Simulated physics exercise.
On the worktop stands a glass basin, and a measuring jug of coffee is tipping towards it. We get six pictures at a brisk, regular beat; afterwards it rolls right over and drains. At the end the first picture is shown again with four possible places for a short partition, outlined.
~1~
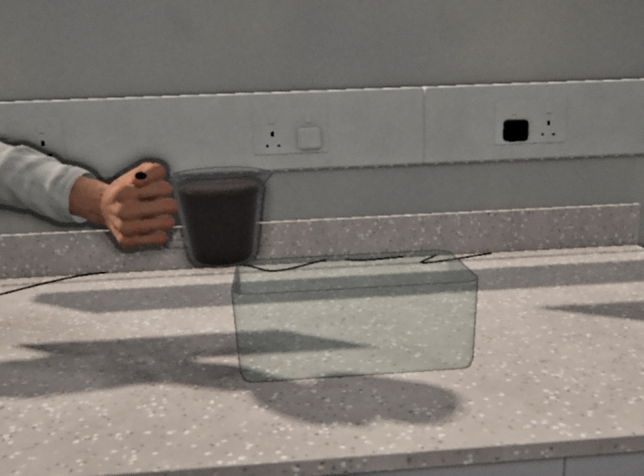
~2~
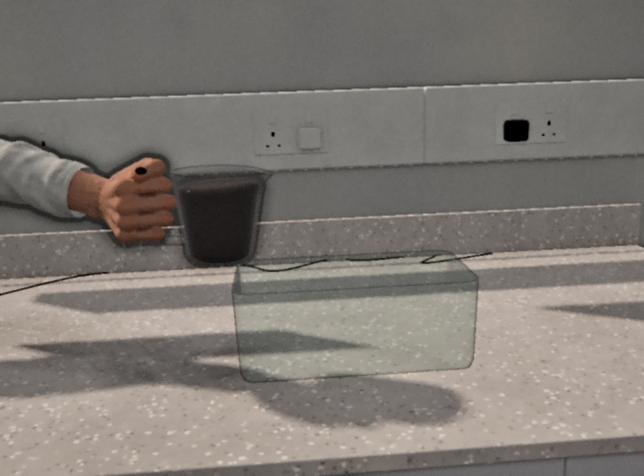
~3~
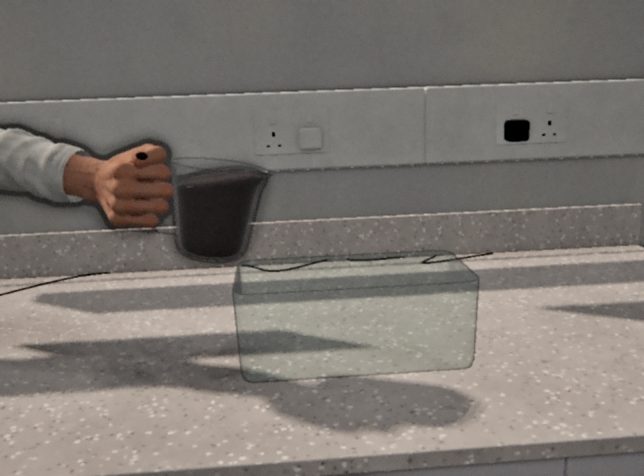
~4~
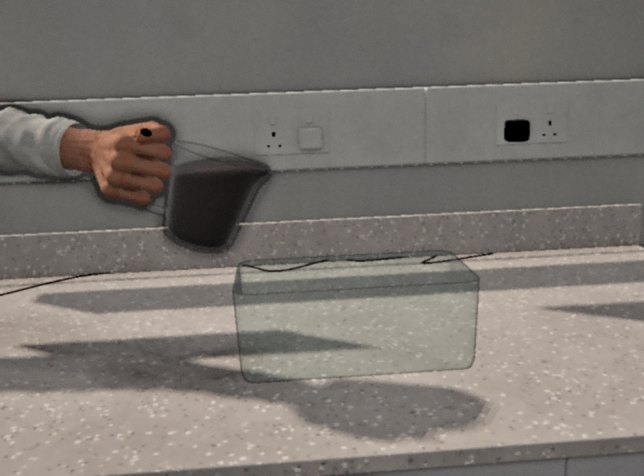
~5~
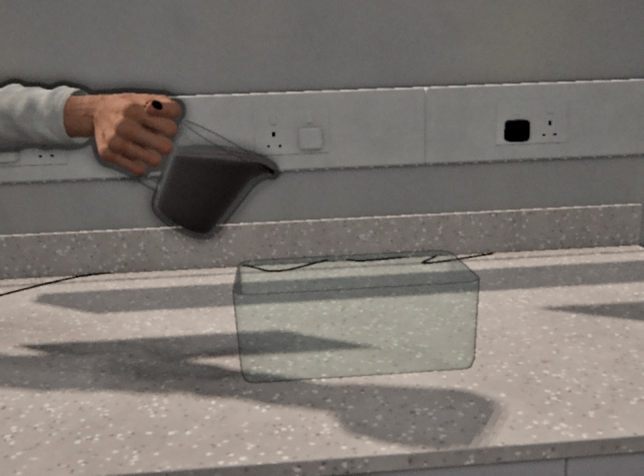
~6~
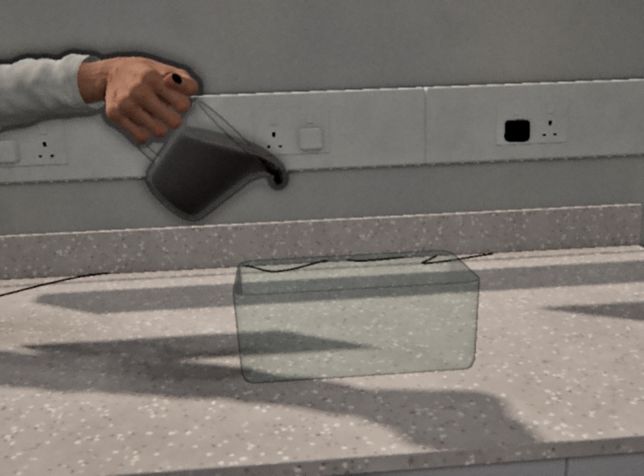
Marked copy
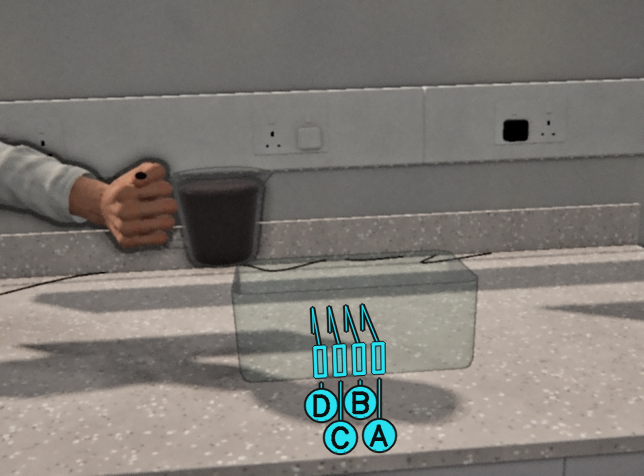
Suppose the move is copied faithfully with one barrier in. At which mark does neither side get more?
A.
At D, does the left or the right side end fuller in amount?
The right side.
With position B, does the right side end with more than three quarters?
No.
In cyan, A at (379, 379); B at (360, 380); C at (340, 381); D at (321, 383).
With A, about 55 % ends left of the wall and 40 % right of it; 6 % is lost outside.
With B, about 24 % ends left of the wall and 68 % right of it; 9 % is lost outside.
With C, about 11 % ends left of the wall and 81 % right of it; 8 % is lost outside.
With D, about 12 % ends left of the wall and 81 % right of it; 7 % is lost outside.
